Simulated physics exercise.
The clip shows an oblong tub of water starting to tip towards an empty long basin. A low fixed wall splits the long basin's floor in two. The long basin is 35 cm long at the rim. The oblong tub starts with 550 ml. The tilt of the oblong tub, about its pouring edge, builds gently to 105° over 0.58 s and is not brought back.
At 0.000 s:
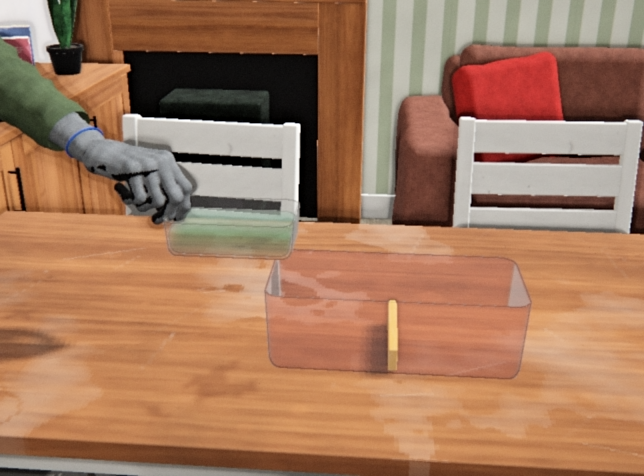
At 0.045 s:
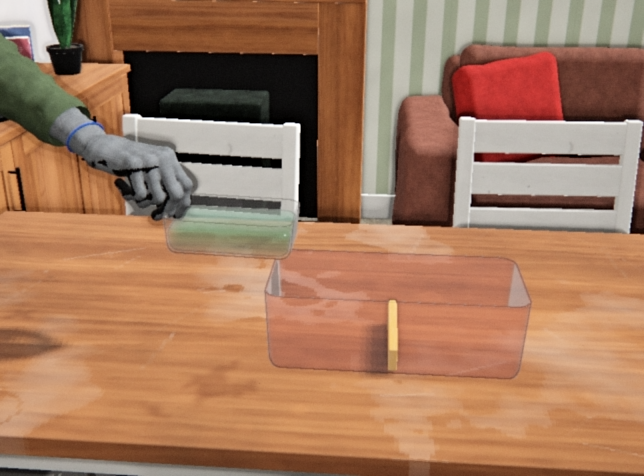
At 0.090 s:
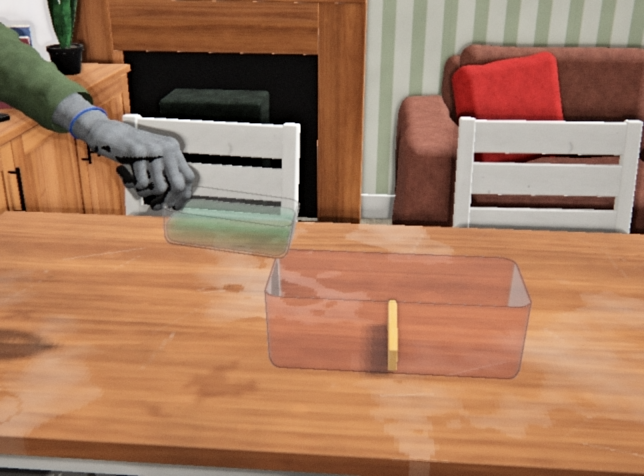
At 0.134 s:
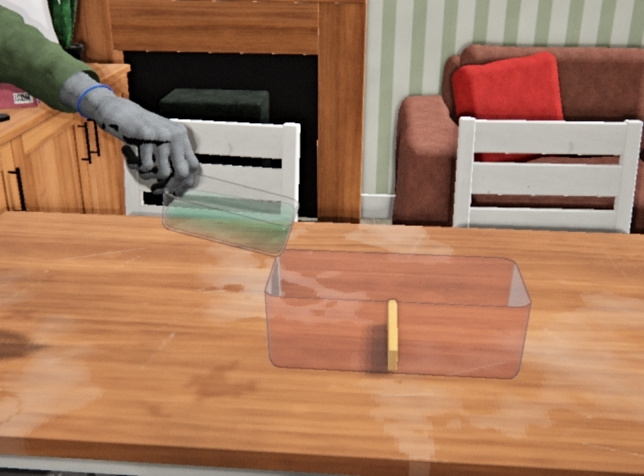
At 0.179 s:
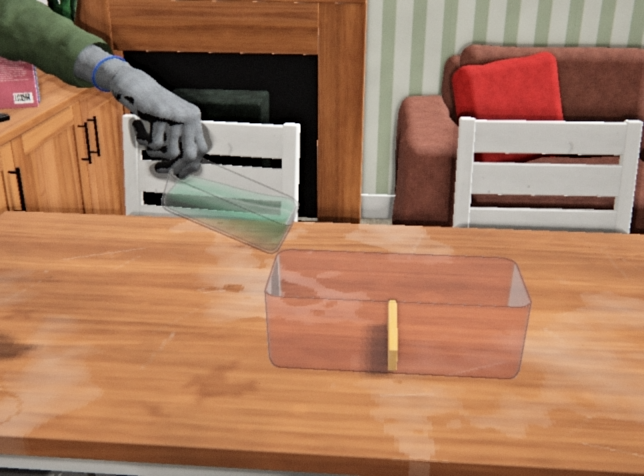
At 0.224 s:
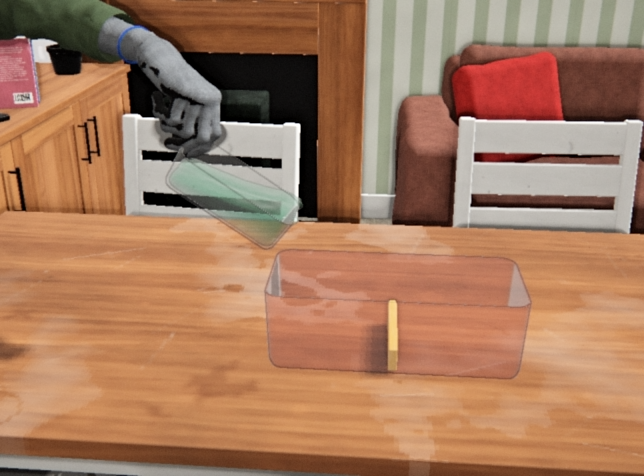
At a wooden table, a gloved hand steadily tilts a clear tub of greenish water rightward.
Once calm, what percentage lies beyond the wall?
Roughly 36 per cent is past the wall.
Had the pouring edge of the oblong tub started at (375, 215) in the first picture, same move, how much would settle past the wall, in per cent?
In that case some 70 per cent.
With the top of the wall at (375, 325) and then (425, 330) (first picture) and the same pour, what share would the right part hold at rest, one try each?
In turn about 55 and 15 per cent.
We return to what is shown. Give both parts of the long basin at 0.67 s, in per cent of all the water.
Some 54 per cent left and 40 right.
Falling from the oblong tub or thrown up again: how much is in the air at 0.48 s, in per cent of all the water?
Some 62 per cent.
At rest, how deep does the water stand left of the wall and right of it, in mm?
Some 14 mm on the left and 8 mm on the right.
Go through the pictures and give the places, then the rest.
It leans 0°; its right rim is at (296, 215); the water meets the walls at (176, 219) and (294, 223); the long basin's rim runs from (272, 272) to (523, 283); the wall's top is at (393, 325), in the first picture.
It leans 2°; its right rim is at (296, 215); the water meets the walls at (175, 216) and (294, 221), in the second picture.
It leans 6°; its right rim is at (296, 215); the water meets the walls at (174, 210) and (294, 218), in the third picture.
It leans 13°; its right rim is at (295, 215); the water meets the walls at (173, 199) and (293, 214), in the fourth picture.
It leans 23°; its right rim is at (295, 215); the water meets the walls at (173, 183) and (293, 208), in the fifth picture.
It leans 34°; its right rim is at (294, 215); the water meets the walls at (176, 165) and (281, 199); 4 per cent is over the edge, in the sixth picture.
By 0.48 s the tilt is 98° and 12 per cent is still to pour, 26 is left of the wall and 0 right of it.
By 0.67 s the tilt is 105° and 1 per cent is still to pour, 54 is left of the wall and 39 right of it.
By 0.87 s the tilt is 105° and 0 per cent is still to pour, 58 is left of the wall and 34 right of it.
By 1.08 s the tilt is 105° and 0 per cent is still to pour, 60 is left of the wall and 36 right of it.
At rest 59 per cent lies left of the wall, 36 right of it and 5 outside.
